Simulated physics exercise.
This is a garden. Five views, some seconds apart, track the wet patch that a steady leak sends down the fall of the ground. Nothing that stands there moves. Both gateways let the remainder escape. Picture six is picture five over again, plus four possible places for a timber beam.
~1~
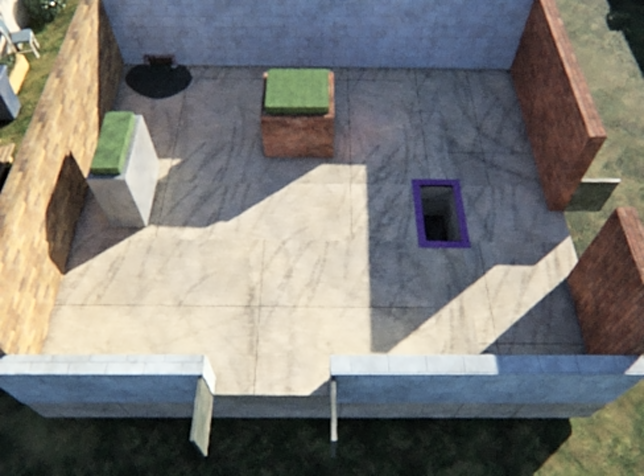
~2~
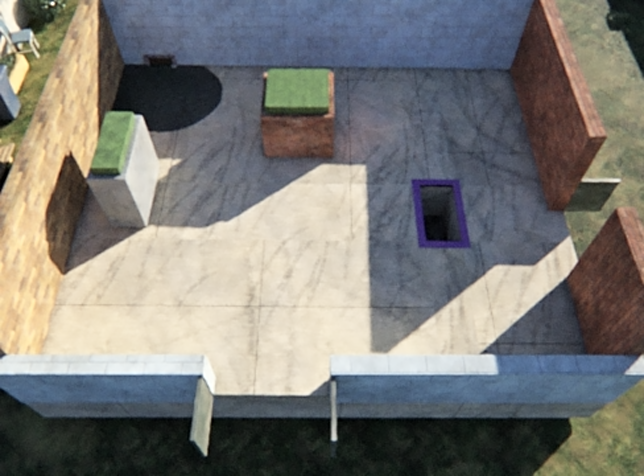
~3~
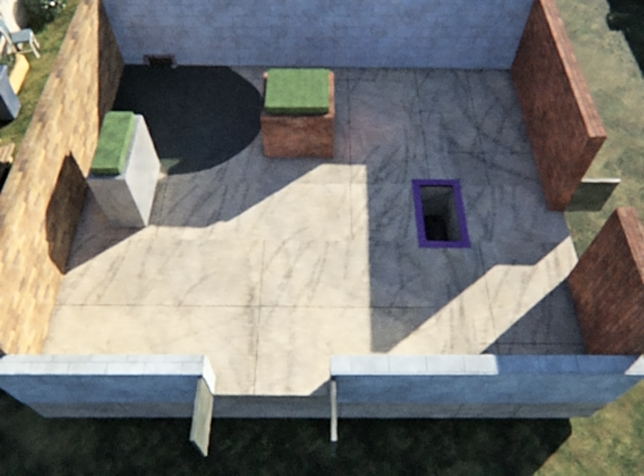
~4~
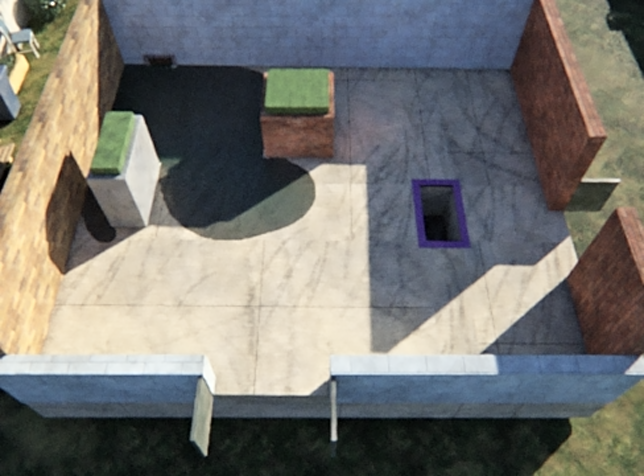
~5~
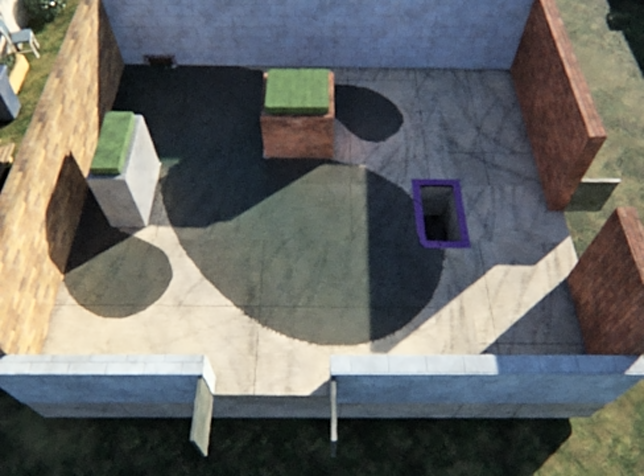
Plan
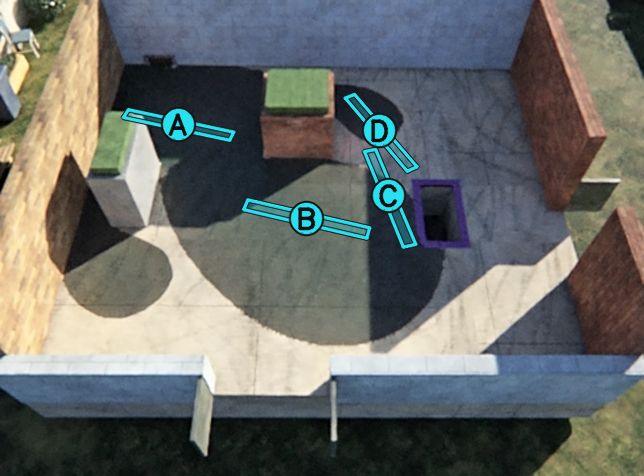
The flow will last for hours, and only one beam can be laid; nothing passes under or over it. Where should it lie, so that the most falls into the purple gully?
B is best.
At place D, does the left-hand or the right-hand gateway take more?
The right one.
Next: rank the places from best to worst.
B, D, A, C.
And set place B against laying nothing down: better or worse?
It is better.
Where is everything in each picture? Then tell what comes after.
In the first frame, outfall at (161, 60); purple gully at (440, 212); open gate at (557, 242); open gate at (273, 378); 2 % of the ground under water, visible out to (153, 93); purple gully still dry.
In the second frame, 6 % of the ground under water, visible out to (166, 126); purple gully still dry.
In the third frame, 14 % of the ground under water, visible out to (175, 171); purple gully still dry.
In the fourth frame, 24 % of the ground under water, visible out to (257, 232); purple gully still dry.
In the fifth frame, 43 % of the ground under water, visible out to (431, 293); purple gully still dry.
In cyan, A from (125, 113) to (231, 136); B from (245, 204) to (368, 232); C from (370, 150) to (409, 245); D from (349, 96) to (412, 168).
With A, about 14 % of the stream goes into the purple gully, about 81 % out by the gates.
With B, about 39 % of the stream goes into the purple gully, about 56 % out by the gates.
With C, about 8 % of the stream goes into the purple gully, about 88 % out by the gates.
With D, about 23 % of the stream goes into the purple gully, about 73 % out by the gates.
